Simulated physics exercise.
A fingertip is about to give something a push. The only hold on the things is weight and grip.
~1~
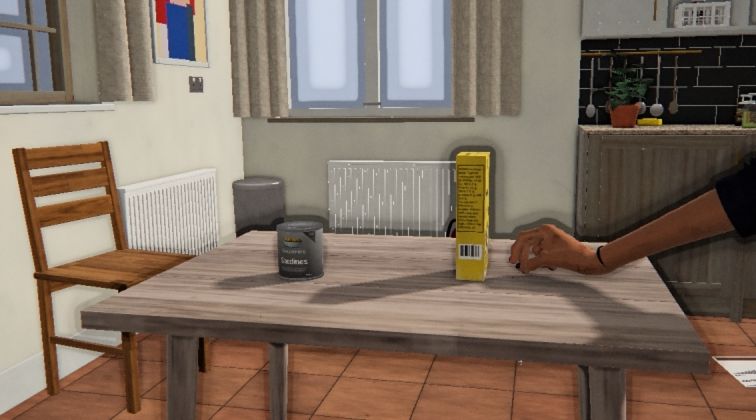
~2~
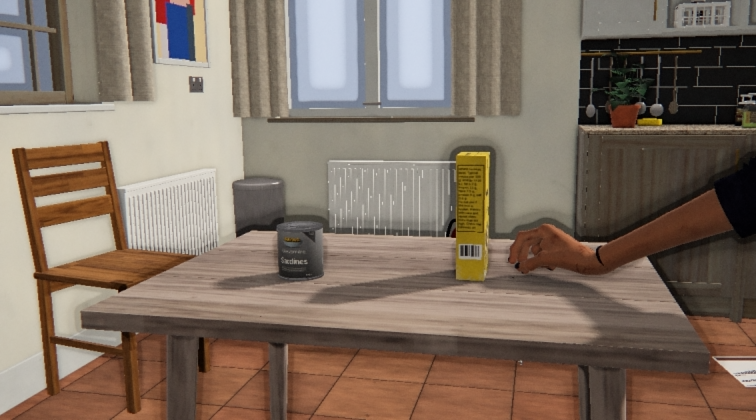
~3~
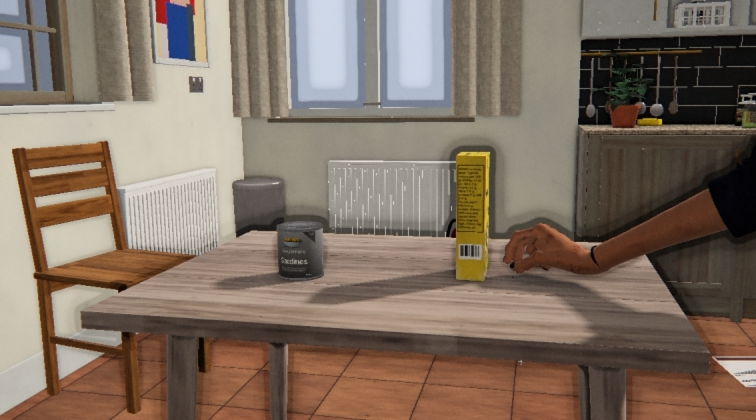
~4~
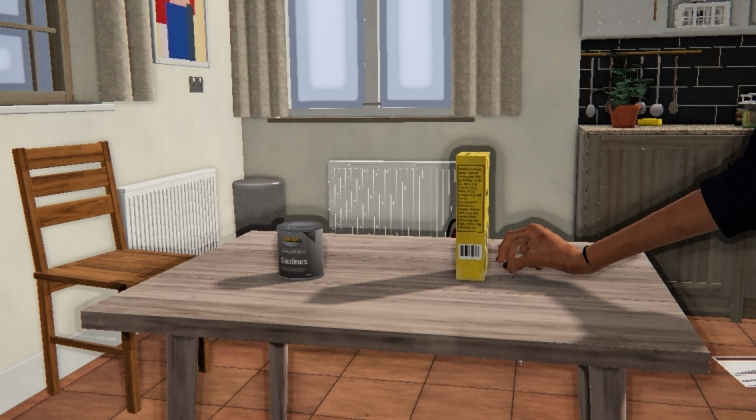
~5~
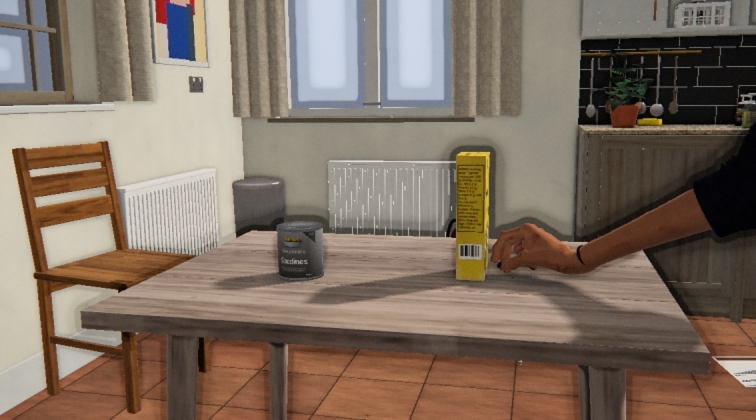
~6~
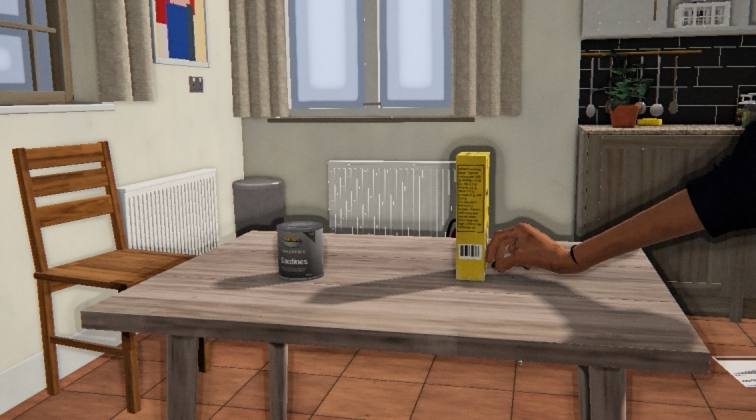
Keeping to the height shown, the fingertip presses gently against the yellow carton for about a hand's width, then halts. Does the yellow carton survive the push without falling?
It keeps its posture.
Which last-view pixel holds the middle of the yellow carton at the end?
The object ends up somewhere near (405, 213).
Then, 0.40 s past the last view, yellow carton displaced a little near (452, 214).
Then, 0.90 s past the last view, yellow carton displaced about its own width near (424, 214).
Finally, moved from the start, yellow carton. Final places as the last picture's camera would see them, yellow carton near (405, 213).
